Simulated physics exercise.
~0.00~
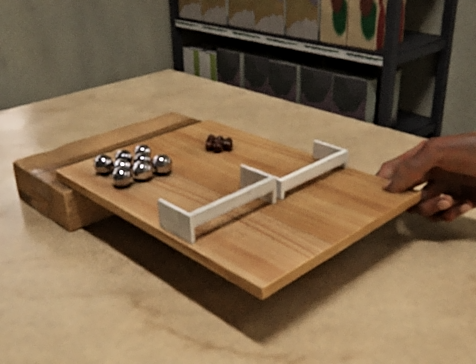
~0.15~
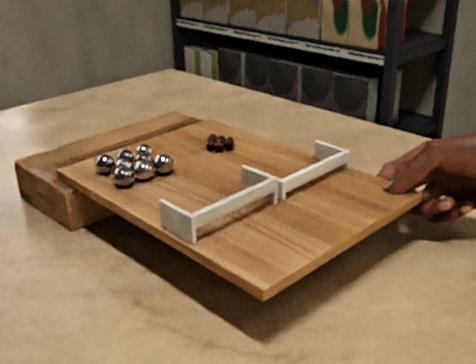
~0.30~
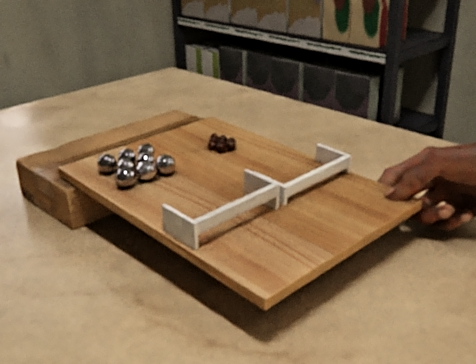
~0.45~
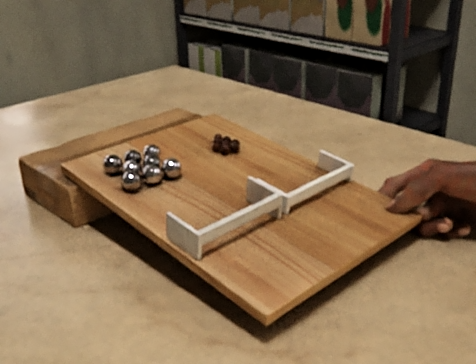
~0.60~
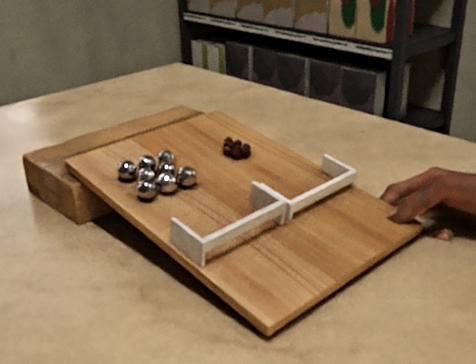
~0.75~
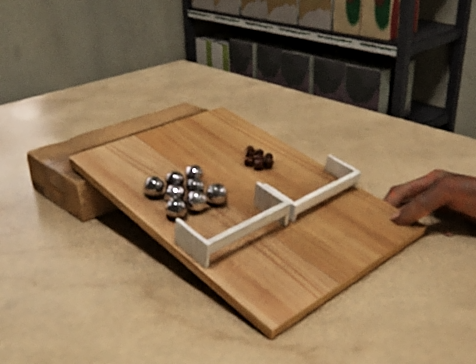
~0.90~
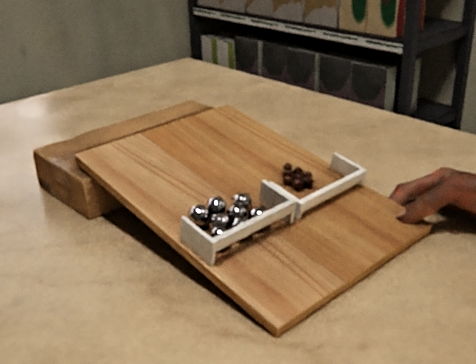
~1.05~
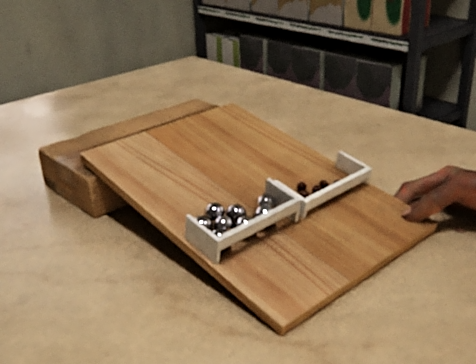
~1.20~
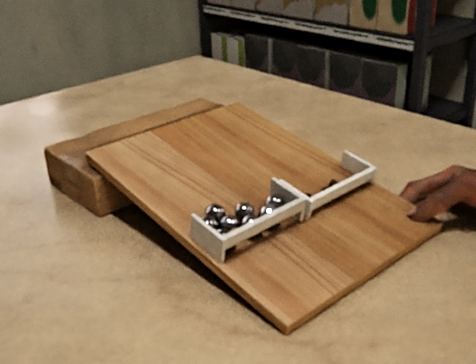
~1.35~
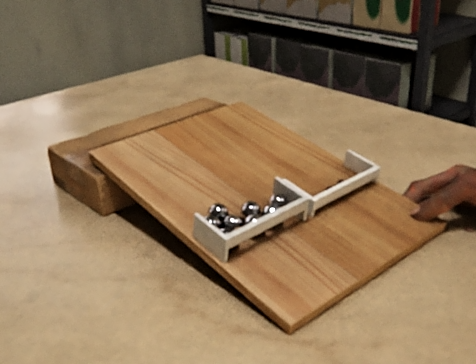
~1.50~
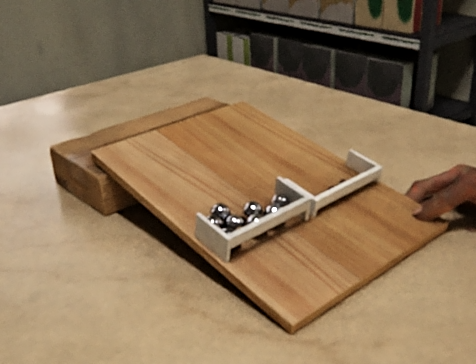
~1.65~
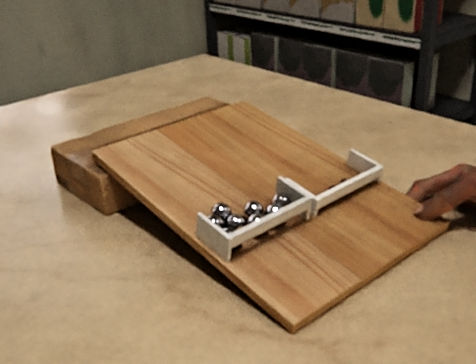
A hand lowered the right end of a wooden board propped on a block, and the shiny metal balls and the small dark beads rolled down the slope until both groups were stopped behind the white barriers.
